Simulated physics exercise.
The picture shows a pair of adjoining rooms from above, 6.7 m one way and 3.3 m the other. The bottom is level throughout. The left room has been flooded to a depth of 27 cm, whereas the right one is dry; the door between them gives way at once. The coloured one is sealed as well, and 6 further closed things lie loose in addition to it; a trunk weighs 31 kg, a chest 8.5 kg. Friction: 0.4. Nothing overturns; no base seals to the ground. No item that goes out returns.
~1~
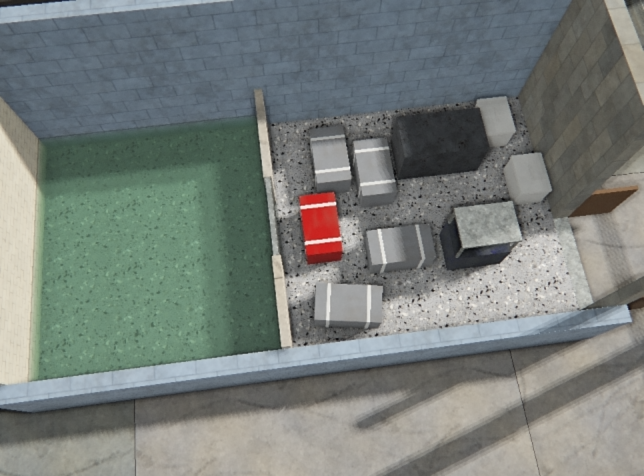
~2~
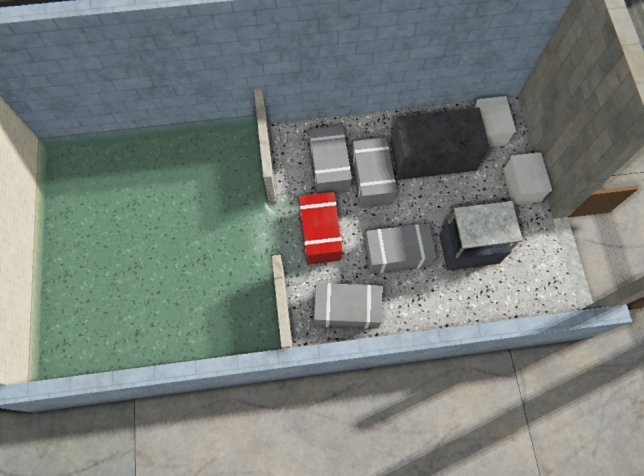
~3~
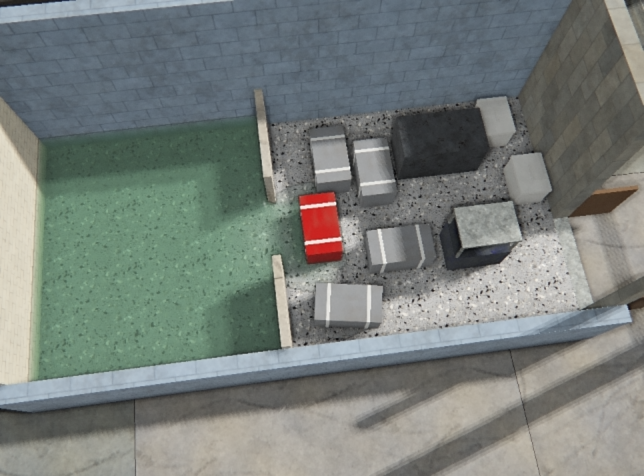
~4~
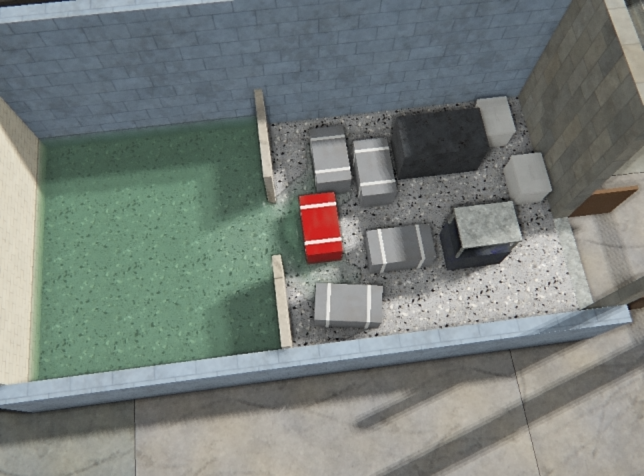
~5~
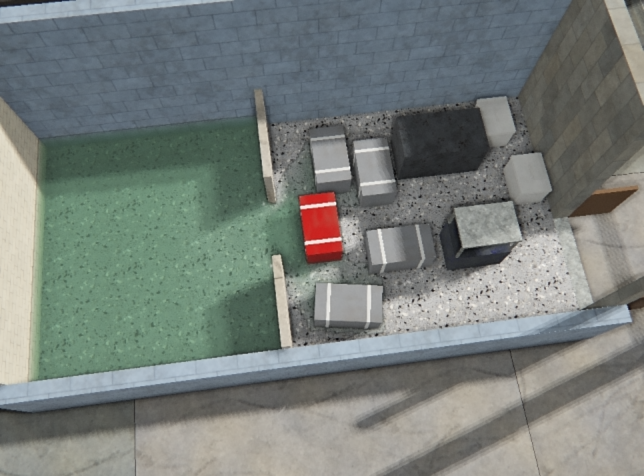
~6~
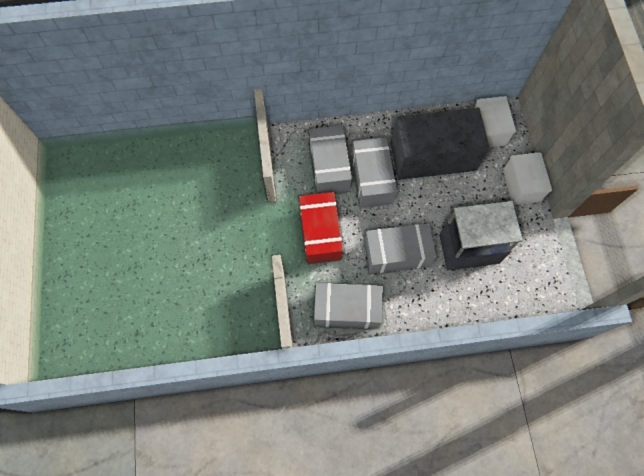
A door between two rooms opens and green water spreads slightly past it; the trunks stay still.
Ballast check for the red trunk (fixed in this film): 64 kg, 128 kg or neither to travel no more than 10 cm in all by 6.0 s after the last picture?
Oh, only the heavier total will serve.
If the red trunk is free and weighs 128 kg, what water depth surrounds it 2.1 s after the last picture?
Depth: Approx. 10 cm.
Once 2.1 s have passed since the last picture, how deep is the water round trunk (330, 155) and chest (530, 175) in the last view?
Around 7 cm and 0 cm.
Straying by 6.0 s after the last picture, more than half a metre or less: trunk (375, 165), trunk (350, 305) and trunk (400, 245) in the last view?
Listed order: Below the mark, above the mark and below the mark.
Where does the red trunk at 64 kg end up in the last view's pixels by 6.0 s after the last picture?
About pixel (362, 224).
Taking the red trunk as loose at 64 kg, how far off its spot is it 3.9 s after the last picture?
I'd put it at about 50 cm.
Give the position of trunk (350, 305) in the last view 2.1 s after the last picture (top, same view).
(375, 310), roughly.
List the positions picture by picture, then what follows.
The first picture shows the red trunk at (321, 223) rests on the ground; 9.9 m2 under water; 0 of 7 have shifted.
The second picture shows the red trunk at (321, 223), on the bottom; water covers 10.4 m2; 0 of 7 have shifted.
The third picture shows the red trunk at (321, 223), on the bottom; water covers 10.6 m2; 0 of 7 have shifted.
The fourth picture shows the red trunk at (321, 223) rests on the ground; 10.8 m2 under water; 0 of 7 have shifted.
The fifth picture shows the red trunk at (321, 223) rests on the ground; 11.1 m2 under water; 0 of 7 have shifted.
The sixth picture shows the red trunk at (321, 223) rests on the ground; water covers 11.6 m2; 0 of 7 have shifted.
Then, 0.4 s after the last picture the red trunk would be 31 cm from its start with 64 kg and 0 cm from its start with 128 kg; 9 cm of water round it then.
Then, 2.1 s after the last picture the red trunk would be 48 cm from its start with 64 kg and 0 cm from its start with 128 kg; 10 cm of water round it then.
Then, 3.9 s after the last picture the red trunk would be 51 cm from its start with 64 kg and 0 cm from its start with 128 kg; 8 cm of water round it then.
Then, 6.0 s after the last picture the red trunk would be 51 cm from its start with 64 kg and 0 cm from its start with 128 kg; 10 cm of water round it then.
